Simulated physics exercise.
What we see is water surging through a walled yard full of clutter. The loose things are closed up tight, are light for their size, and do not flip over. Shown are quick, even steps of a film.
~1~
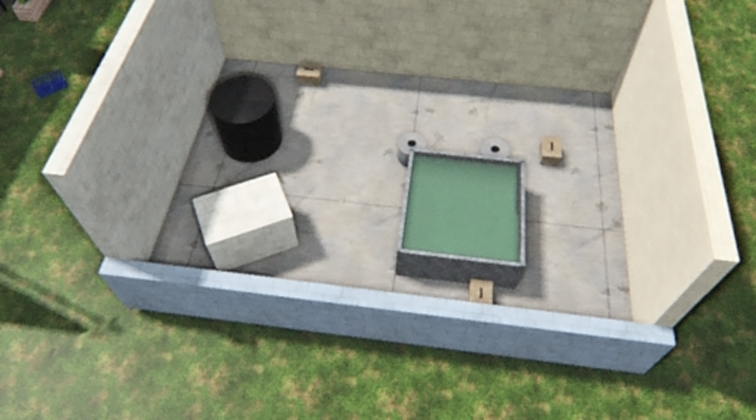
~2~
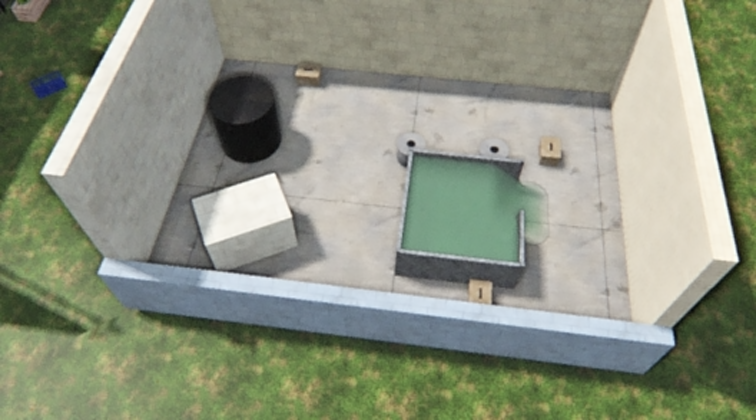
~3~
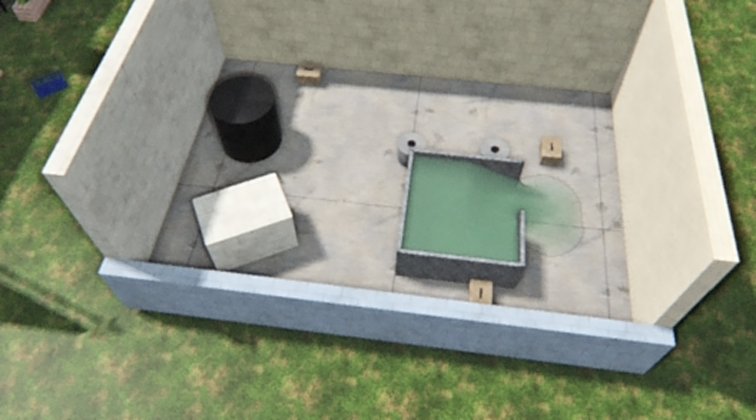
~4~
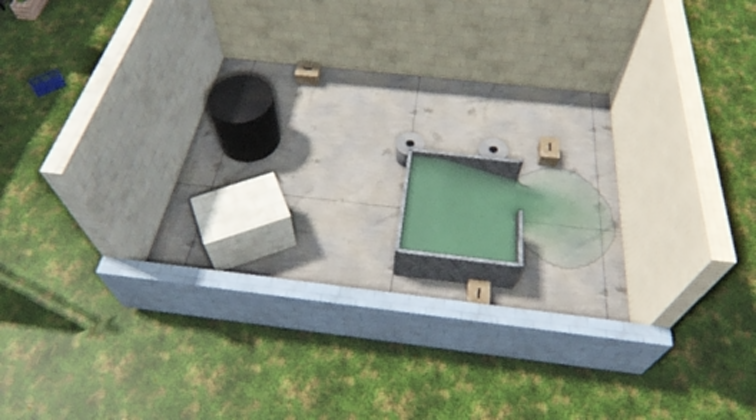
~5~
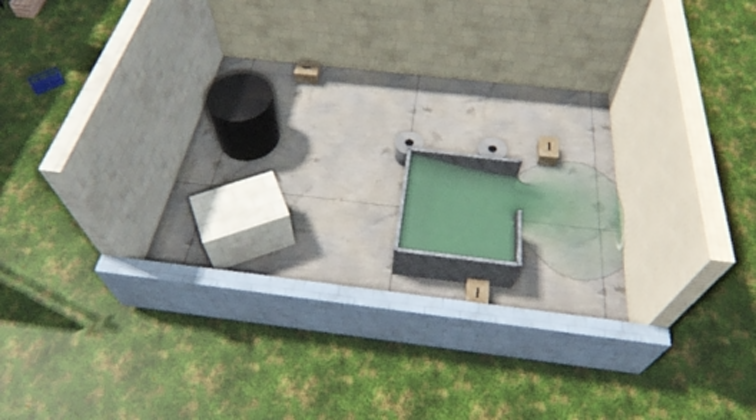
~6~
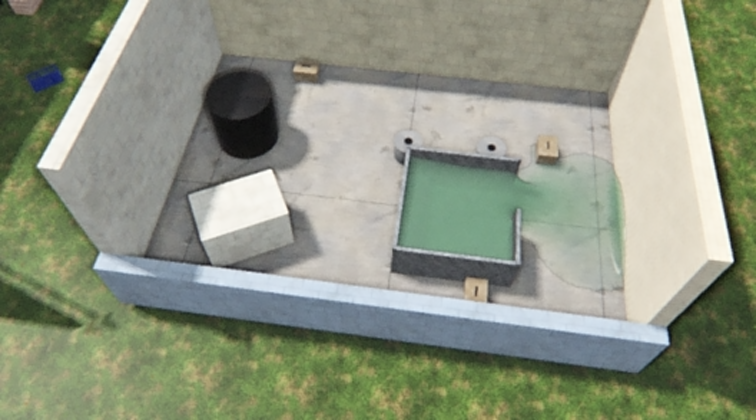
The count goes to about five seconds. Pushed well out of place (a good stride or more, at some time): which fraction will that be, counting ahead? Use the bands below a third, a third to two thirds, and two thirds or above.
It falls below a third.
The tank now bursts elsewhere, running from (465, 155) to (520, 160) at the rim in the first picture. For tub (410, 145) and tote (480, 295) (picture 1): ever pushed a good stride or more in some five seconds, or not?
The first one came up short, the second came up short.
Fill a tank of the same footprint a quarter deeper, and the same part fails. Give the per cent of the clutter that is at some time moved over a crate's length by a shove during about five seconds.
Something like 20 percent.
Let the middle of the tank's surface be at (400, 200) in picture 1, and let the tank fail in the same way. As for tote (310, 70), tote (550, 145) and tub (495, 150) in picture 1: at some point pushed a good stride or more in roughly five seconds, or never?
Well, the first one didn't get far, the second got driven a long way, and the third got driven a long way.
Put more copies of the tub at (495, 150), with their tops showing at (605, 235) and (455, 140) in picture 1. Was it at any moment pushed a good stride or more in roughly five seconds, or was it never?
First driven off, second remains in place.
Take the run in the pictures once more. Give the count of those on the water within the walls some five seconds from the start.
Number: 0.
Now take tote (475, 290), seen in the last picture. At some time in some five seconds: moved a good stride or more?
For this one it's over that mark.
A moment on, 0 of 5 are well off their spots; 0 afloat.
Next, 0 of 5 are well off their spots; 0 afloat.
Later, 1 of 5 are well off their spots; 0 afloat.
In the end, 1 of 5 are well off their spots, and 1 have been at some point; 0 afloat.
